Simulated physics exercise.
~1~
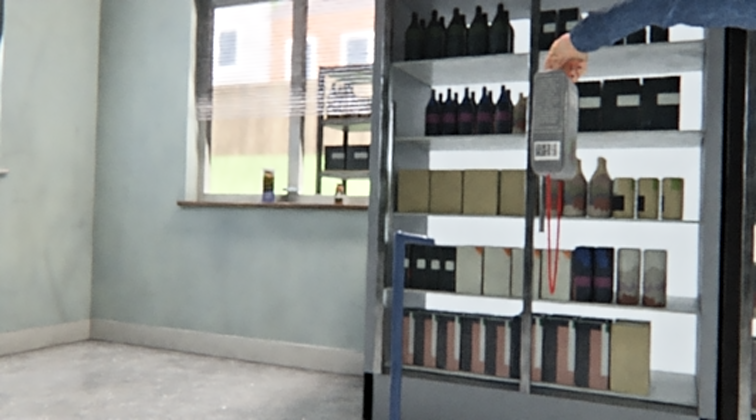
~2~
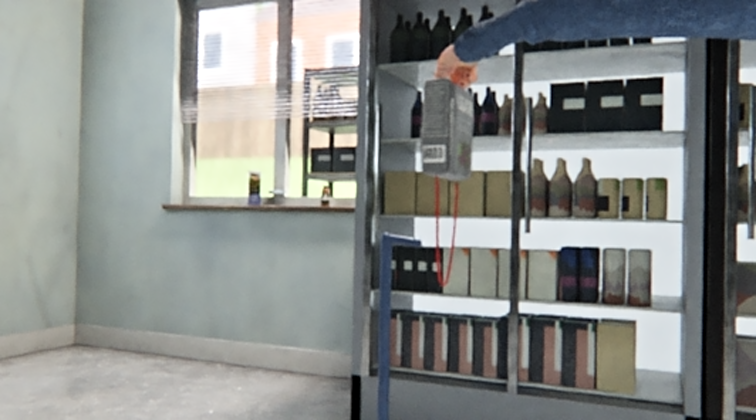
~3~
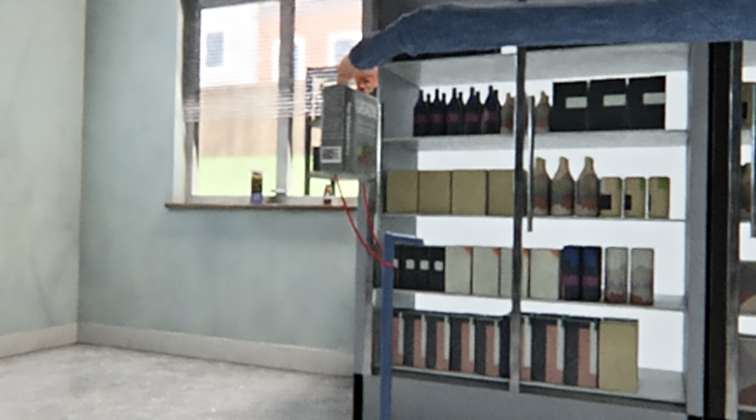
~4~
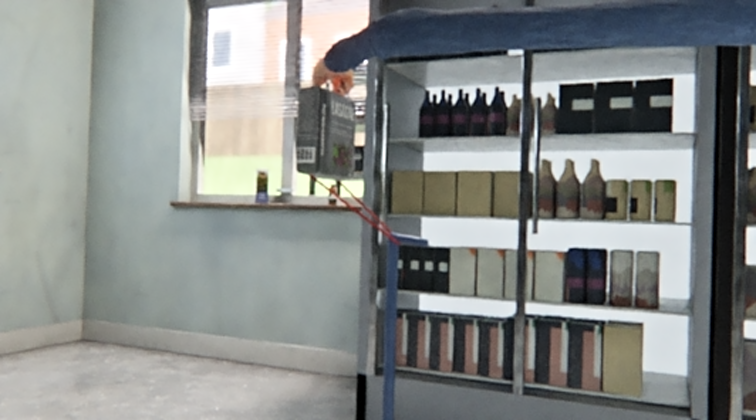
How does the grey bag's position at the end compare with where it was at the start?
At the start the grey bag was in front of the shelves, to the right of the blue post. By the end it was to the left of the post, in front of the window area.
